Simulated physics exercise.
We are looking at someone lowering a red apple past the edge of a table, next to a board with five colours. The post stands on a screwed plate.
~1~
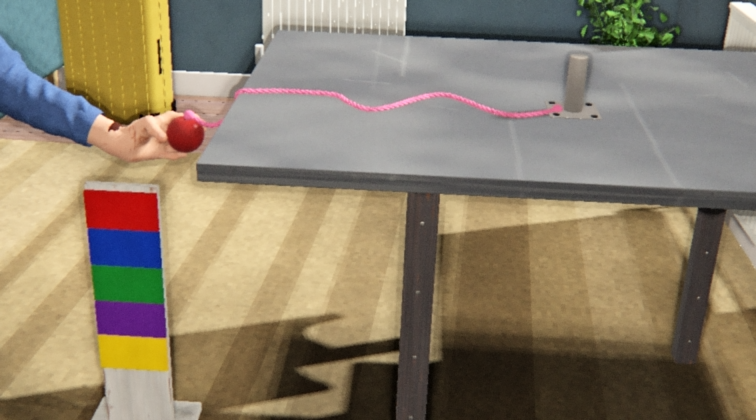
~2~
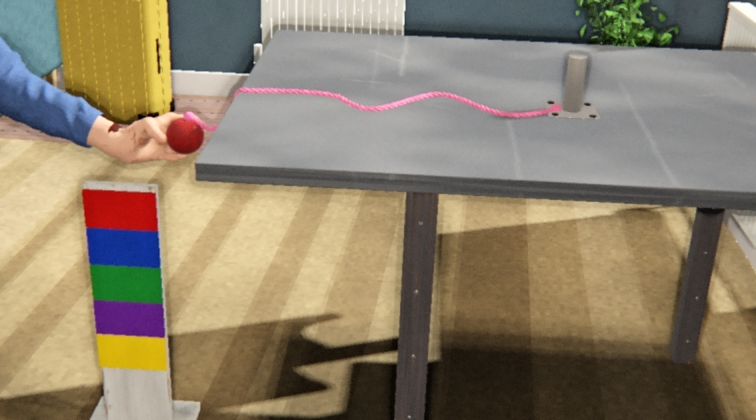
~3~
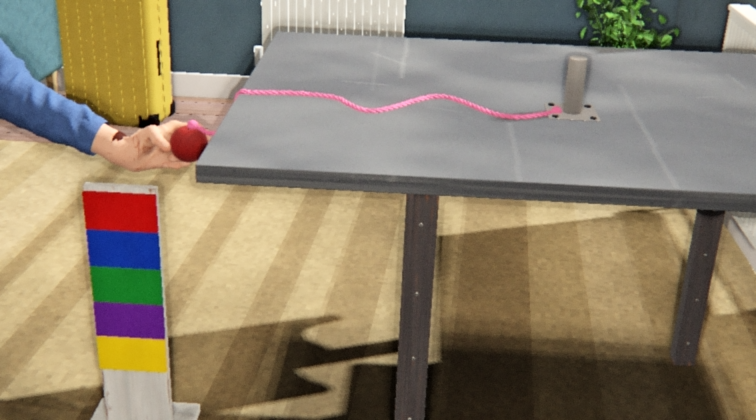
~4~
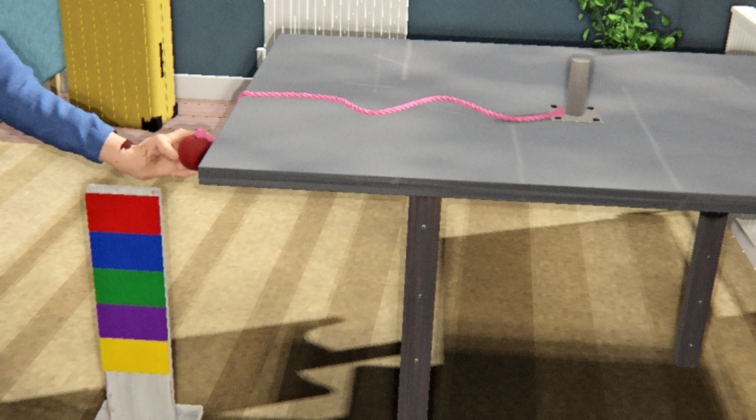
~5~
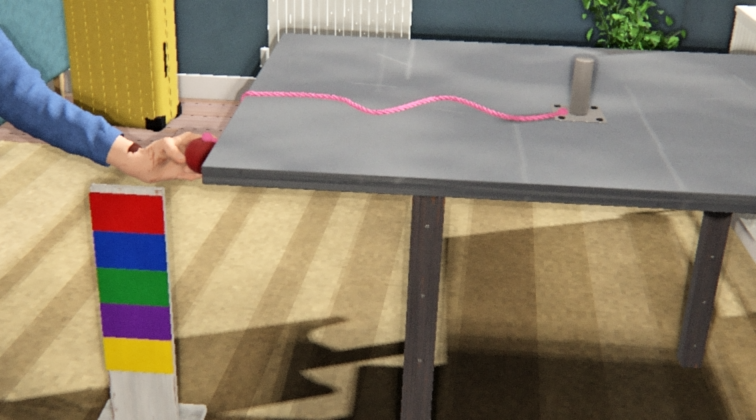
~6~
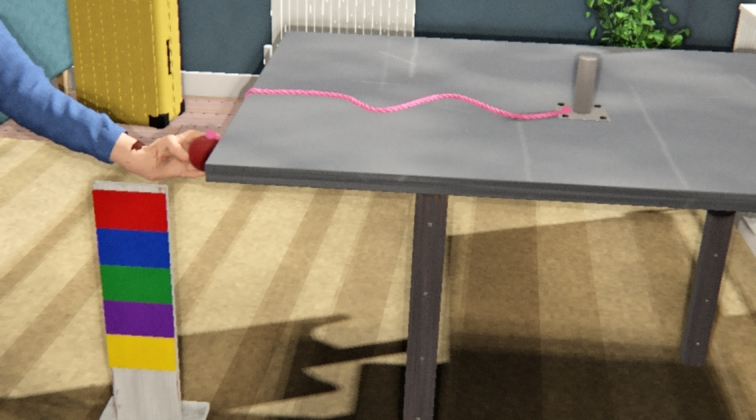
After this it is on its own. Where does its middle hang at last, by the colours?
The blue one.
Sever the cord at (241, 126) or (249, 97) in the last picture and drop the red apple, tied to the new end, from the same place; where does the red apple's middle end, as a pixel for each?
Try by try, around (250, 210) and (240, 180).
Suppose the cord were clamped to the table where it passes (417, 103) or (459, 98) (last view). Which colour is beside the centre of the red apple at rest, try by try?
Try by try: Red; red.
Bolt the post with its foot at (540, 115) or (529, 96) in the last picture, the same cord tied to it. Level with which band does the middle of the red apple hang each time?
Taking them in turn: Green; green.
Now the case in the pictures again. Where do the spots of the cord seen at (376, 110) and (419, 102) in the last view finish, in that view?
The first at (325, 99), the second at (381, 102).
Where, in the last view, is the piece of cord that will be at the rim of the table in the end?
It lies at about (314, 94).
Soon after, apple near (220, 240); level with blue.
After that, apple near (281, 251); level with blue.
And then, apple near (247, 251); level with blue.
In the end, apple near (246, 252); level with blue. The cord holds its middle at blue.
